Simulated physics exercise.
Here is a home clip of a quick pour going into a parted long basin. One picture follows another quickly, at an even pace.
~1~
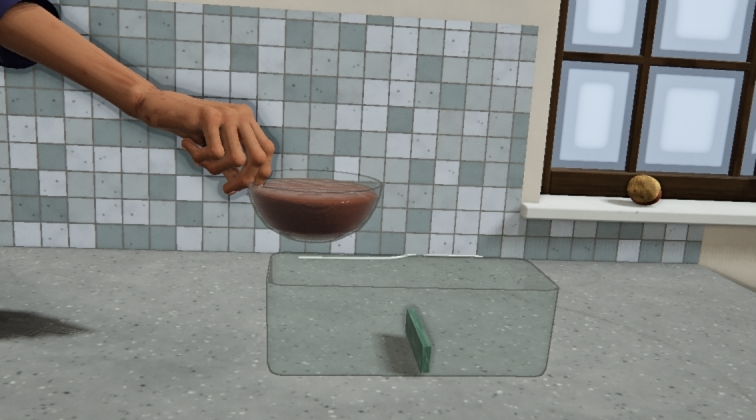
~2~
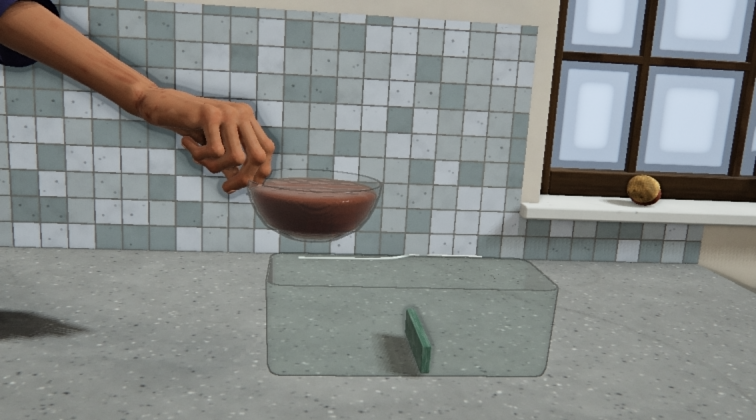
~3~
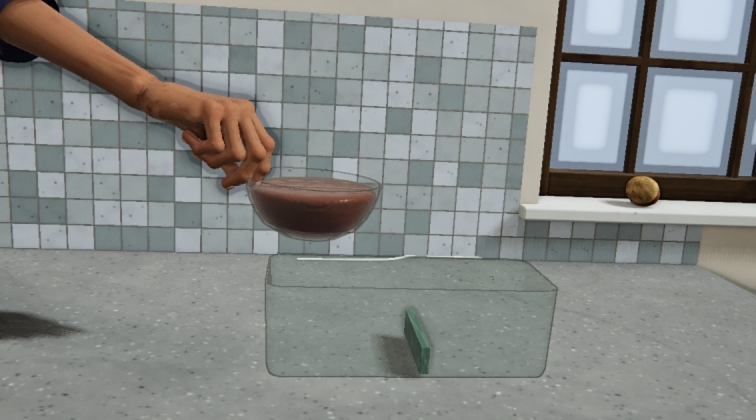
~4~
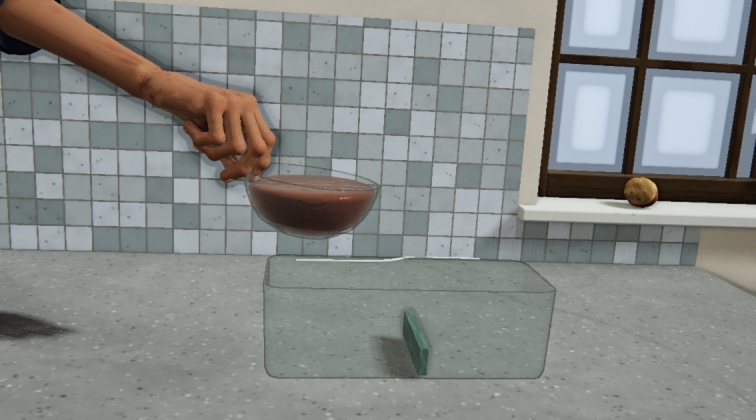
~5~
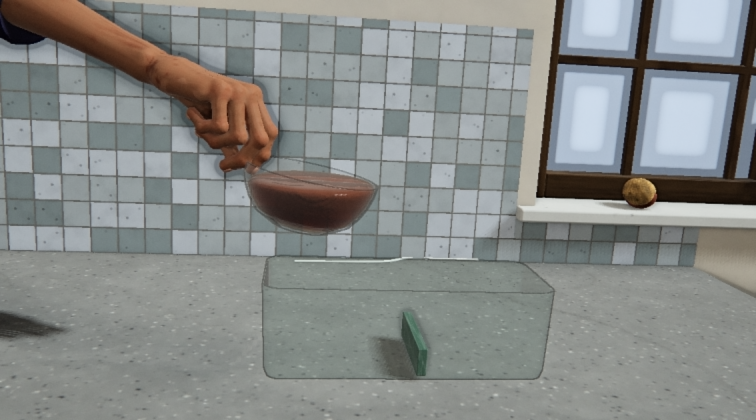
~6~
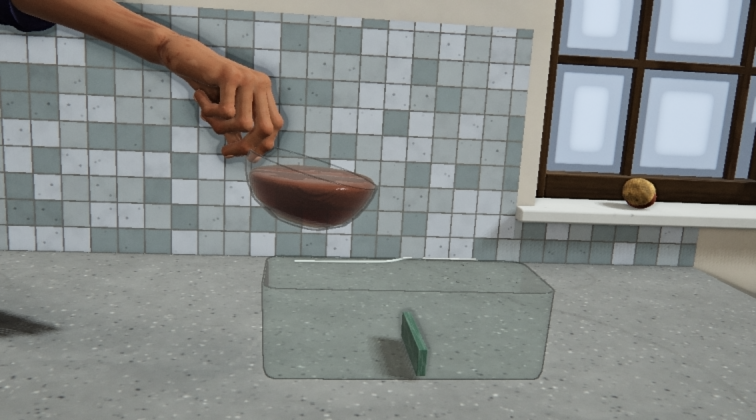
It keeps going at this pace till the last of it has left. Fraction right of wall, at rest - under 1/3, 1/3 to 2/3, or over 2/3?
I expect the share right of the wall to be beyond two thirds.
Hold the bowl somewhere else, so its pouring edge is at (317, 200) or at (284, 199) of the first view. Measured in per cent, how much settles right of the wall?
You'd see around 25 per cent, and then around 20 per cent.
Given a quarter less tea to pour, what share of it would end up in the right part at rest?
Some 85 parts in a hundred, give or take.
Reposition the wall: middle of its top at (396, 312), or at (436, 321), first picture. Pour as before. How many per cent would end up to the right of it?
The first placement leaves close to 90 per cent, the second close to 70 per cent.
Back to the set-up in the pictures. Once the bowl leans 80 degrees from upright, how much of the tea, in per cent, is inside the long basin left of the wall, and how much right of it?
About 5 % left and about 15 % right.
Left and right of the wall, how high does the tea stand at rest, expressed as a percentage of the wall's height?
About 20 left, about 90 right.
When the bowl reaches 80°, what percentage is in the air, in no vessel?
About 50 per cent.
A moment on, the bowl is tipped on its side and 31 per cent is still to pour, 3 is left of the wall and 16 right of it.
Next, the bowl is tipped right over and 0 per cent is still to pour, 11 is left of the wall and 80 right of it.
Then the bowl is tipped right over and 0 per cent is still to pour, 21 is left of the wall and 78 right of it.
Later the bowl is tipped right over and 0 per cent is still to pour, 22 is left of the wall and 77 right of it.
Finally, 22 per cent lies left of the wall, 77 right of it and 1 outside.
